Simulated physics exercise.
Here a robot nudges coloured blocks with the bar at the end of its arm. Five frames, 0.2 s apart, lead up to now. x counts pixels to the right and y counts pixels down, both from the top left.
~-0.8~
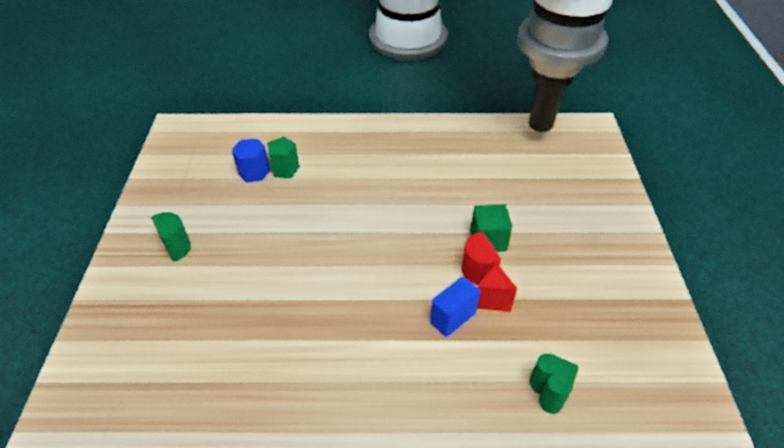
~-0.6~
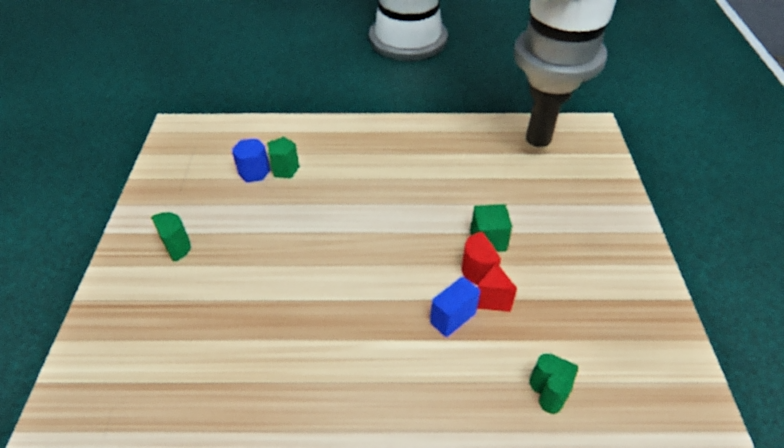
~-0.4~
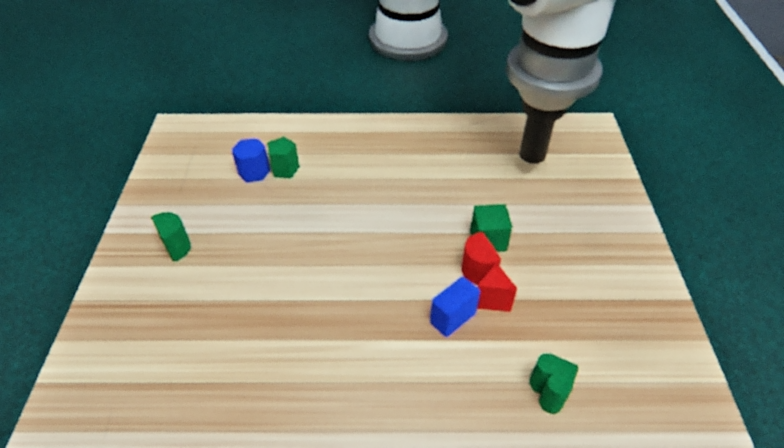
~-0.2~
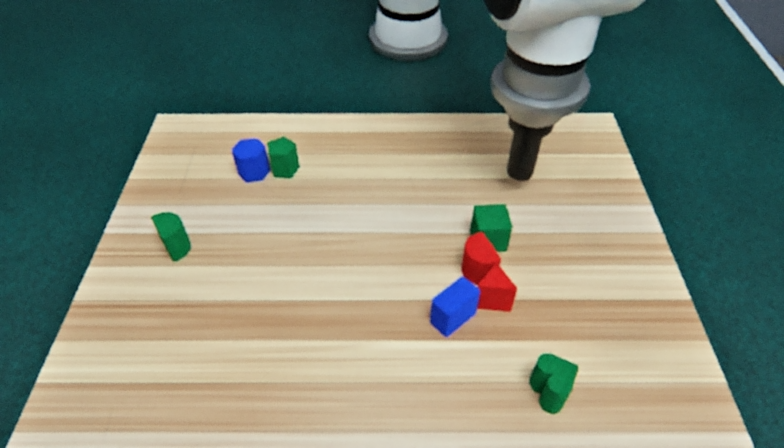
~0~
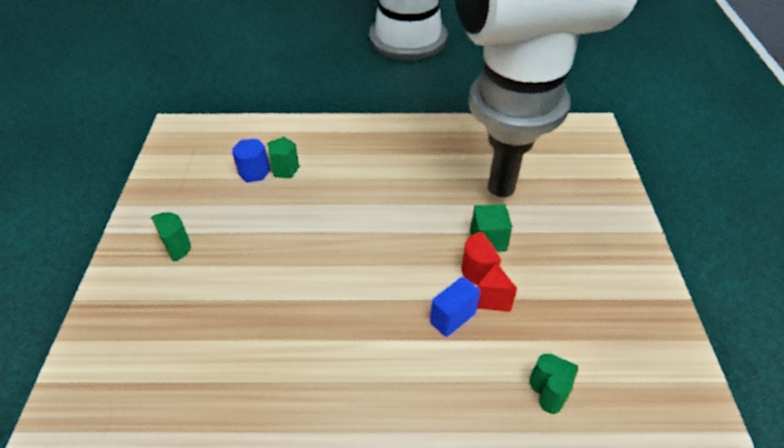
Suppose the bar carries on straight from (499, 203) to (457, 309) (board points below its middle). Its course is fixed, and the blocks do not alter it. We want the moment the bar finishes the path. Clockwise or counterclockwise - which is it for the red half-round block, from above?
If we look at it from overhead, the red half-round block pivots counter-clockwise.
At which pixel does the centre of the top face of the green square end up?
Just about (452, 316).
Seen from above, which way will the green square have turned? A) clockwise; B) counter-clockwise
That would be A.
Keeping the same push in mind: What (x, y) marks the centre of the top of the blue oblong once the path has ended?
Pixel (422, 379).
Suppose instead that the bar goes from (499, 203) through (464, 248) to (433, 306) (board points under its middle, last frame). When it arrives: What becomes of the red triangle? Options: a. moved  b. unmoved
a - moved.
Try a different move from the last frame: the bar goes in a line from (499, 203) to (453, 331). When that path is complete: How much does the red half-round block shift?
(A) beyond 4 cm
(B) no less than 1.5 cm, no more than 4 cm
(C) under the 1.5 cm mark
(A)
On the path given first. One third of the way, bar (489, 220); red half-round block (476, 257), turned 35° anticlockwise; green square (481, 234), turned 30° clockwise.
Two thirds of the way, bar (475, 256); blue oblong (441, 330); red half-round block (459, 298), turned 40° anticlockwise; green square (466, 272), turned 30° clockwise; red triangle (501, 285), turned 15° anticlockwise.
At the end, bar (459, 295); blue oblong (422, 379), turned 25° clockwise; red half-round block (449, 346), turned 50° anticlockwise; green square (452, 316), turned 25° clockwise; red triangle (501, 285), turned 15° anticlockwise.
